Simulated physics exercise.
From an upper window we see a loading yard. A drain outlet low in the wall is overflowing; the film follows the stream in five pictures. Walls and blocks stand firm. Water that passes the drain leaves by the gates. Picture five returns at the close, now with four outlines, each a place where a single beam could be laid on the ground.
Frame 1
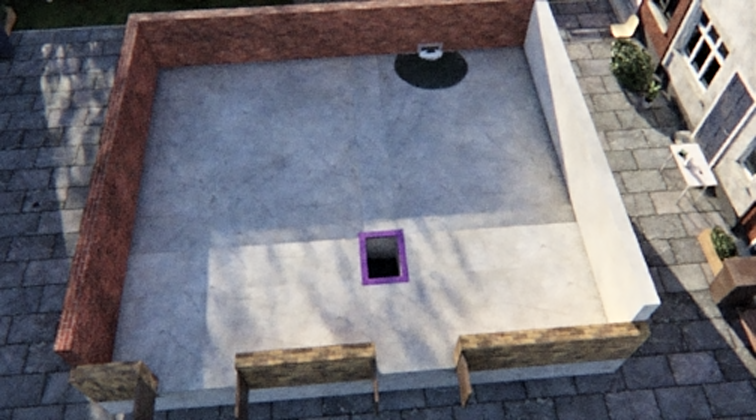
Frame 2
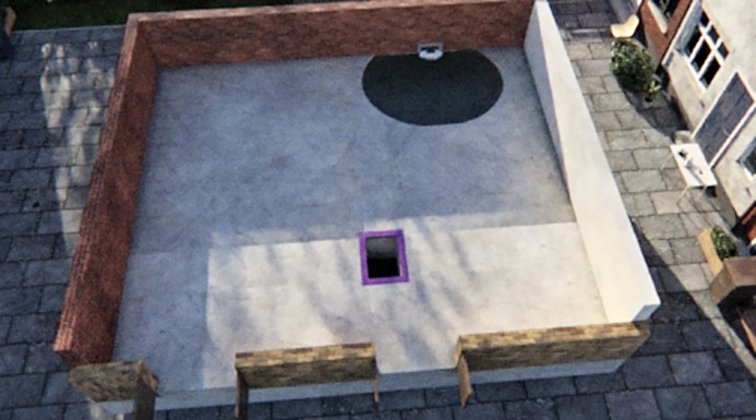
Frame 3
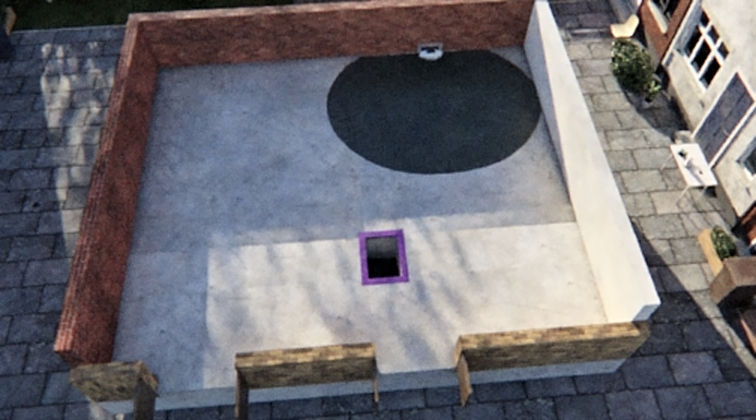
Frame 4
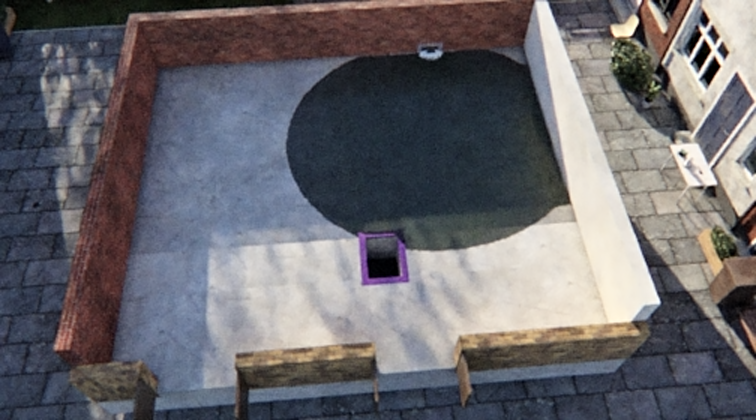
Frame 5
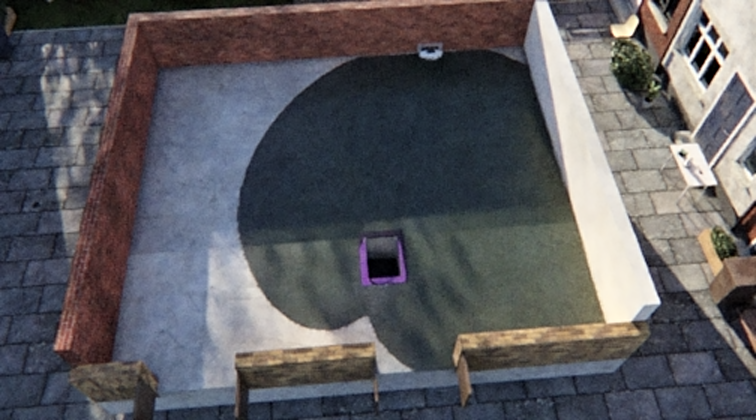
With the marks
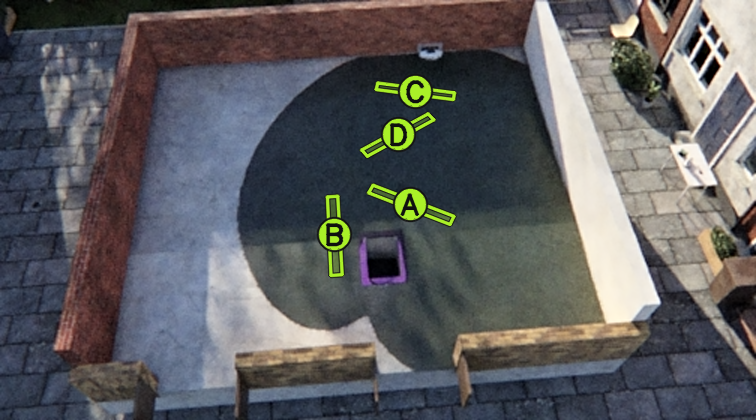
A walled loading yard with a pale concrete floor is seen from an upper window, looking down. Red brick walls line the left and far sides, a white wall stands at right, low tan walls with two gaps cross the near side, and a purple-edged pit sits near the centre. Dark water spreads from the small white outfall at the far wall, widening toward the viewer and surrounding the pit, while the view stays still.
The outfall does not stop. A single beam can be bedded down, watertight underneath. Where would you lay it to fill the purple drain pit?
The best position is B.
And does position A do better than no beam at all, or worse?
Position A is worse.
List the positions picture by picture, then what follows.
Outfall at (430, 48); purple drain pit at (383, 257); open gate at (202, 375); open gate at (414, 357); 3 % of the ground under water, visible out to (453, 82); purple drain pit still dry, in the first picture.
In the second picture, 9 % of the ground under water, visible out to (447, 122); purple drain pit still dry.
In the third picture, 21 % of the ground under water, visible out to (459, 170); purple drain pit still dry.
In the fourth picture, 39 % of the ground under water, visible out to (435, 246); purple drain pit still dry.
In the fifth picture, 61 % of the ground under water, visible out to (337, 325); purple drain pit taking water.
In lime, A from (370, 189) to (451, 220); B from (336, 275) to (332, 196); C from (377, 86) to (453, 96); D from (364, 153) to (430, 116).
For position A, about 9 % of the stream goes into the purple drain pit, about 90 % out by the gates.
For position B, about 23 % of the stream goes into the purple drain pit, about 76 % out by the gates.
For position C, about 7 % of the stream goes into the purple drain pit, about 93 % out by the gates.
For position D, about 10 % of the stream goes into the purple drain pit, about 90 % out by the gates.
